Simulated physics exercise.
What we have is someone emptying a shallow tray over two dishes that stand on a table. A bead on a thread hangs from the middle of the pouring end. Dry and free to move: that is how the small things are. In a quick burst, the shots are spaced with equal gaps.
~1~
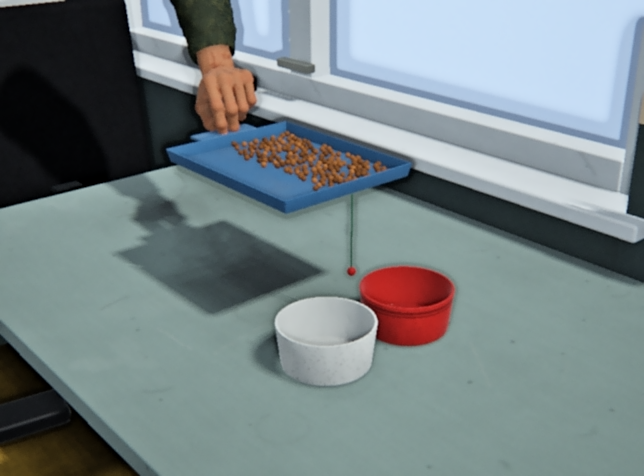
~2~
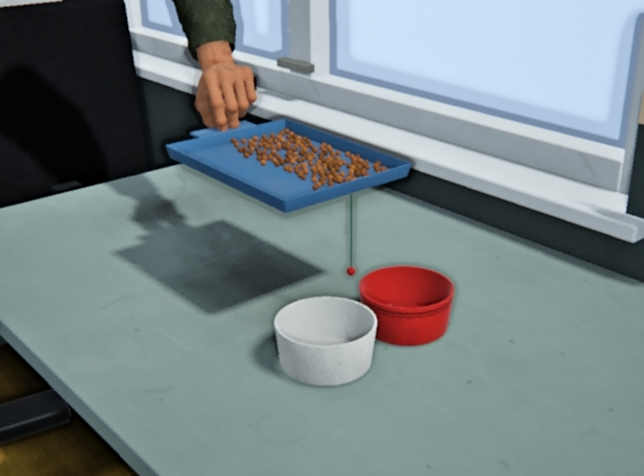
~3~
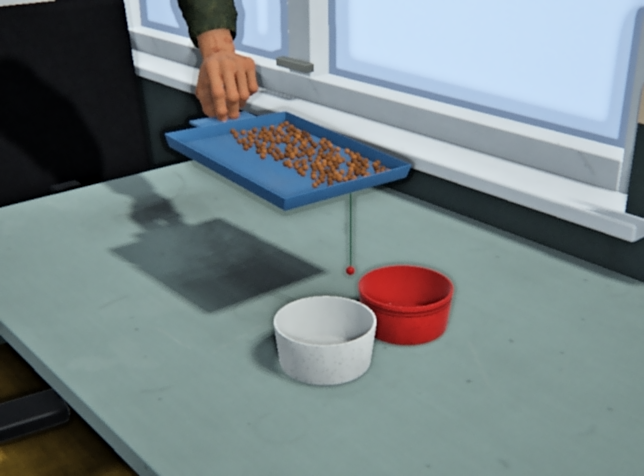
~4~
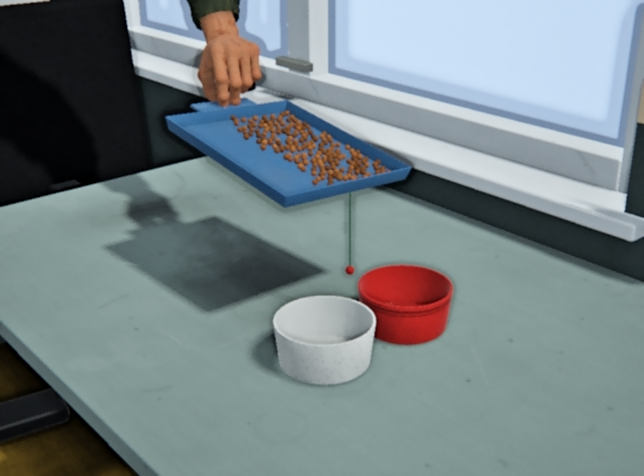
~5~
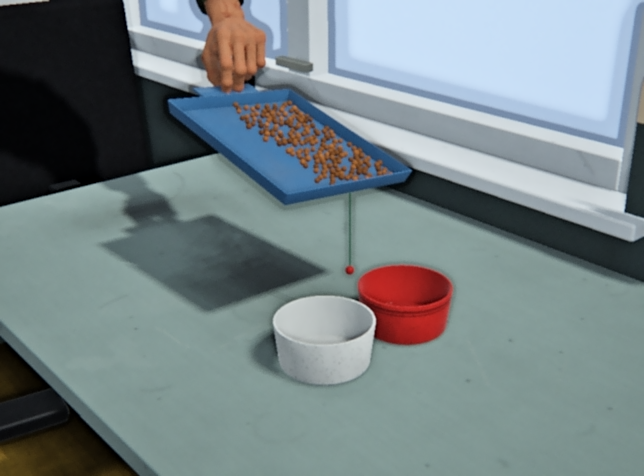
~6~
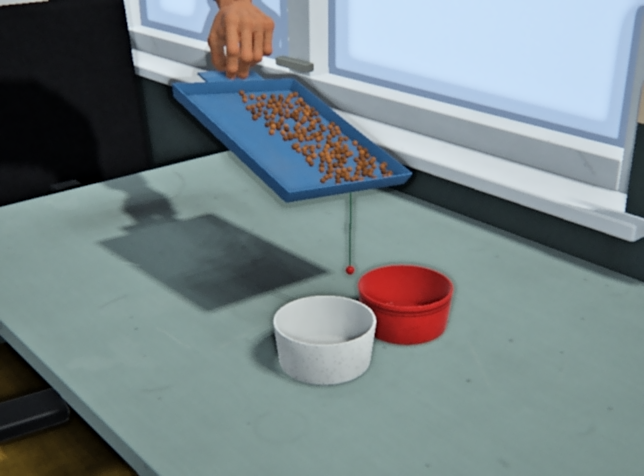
Blue tray of small brown balls tilting steadily as a hand raises its far end above white and red dishes on a table.
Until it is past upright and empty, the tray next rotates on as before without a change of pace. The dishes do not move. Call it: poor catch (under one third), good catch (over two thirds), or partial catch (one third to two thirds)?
Partial catch.
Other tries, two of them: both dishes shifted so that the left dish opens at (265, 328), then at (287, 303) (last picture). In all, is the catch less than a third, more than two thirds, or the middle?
Less than a third; between a third and two thirds.
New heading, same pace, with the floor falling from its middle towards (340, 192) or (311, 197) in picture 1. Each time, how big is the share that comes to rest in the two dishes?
90 and 80 per cent, in that order.
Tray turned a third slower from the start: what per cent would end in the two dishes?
Roughly 60 percent.
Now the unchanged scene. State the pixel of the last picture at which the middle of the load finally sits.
Around (420, 312), give or take.
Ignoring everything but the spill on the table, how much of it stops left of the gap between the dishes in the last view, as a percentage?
About 10 percent.
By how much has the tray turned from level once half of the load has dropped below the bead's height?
Near 95 degrees.
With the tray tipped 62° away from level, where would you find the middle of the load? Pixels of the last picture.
I'd put it at about (382, 172).
Shortly afterwards, tray tipped steeply; the bulk on the tray; a little in the air.
Next, tray tipped right over; near a quarter on the tray; near a third in the right dish; near a quarter outside both; near a quarter in the air.
Some moments later, tray tipped past a quarter turn; near half in the right dish; near half outside both.
In the end, tray tipped past a quarter turn; none at all in the left dish; near half in the right dish; near half outside both.
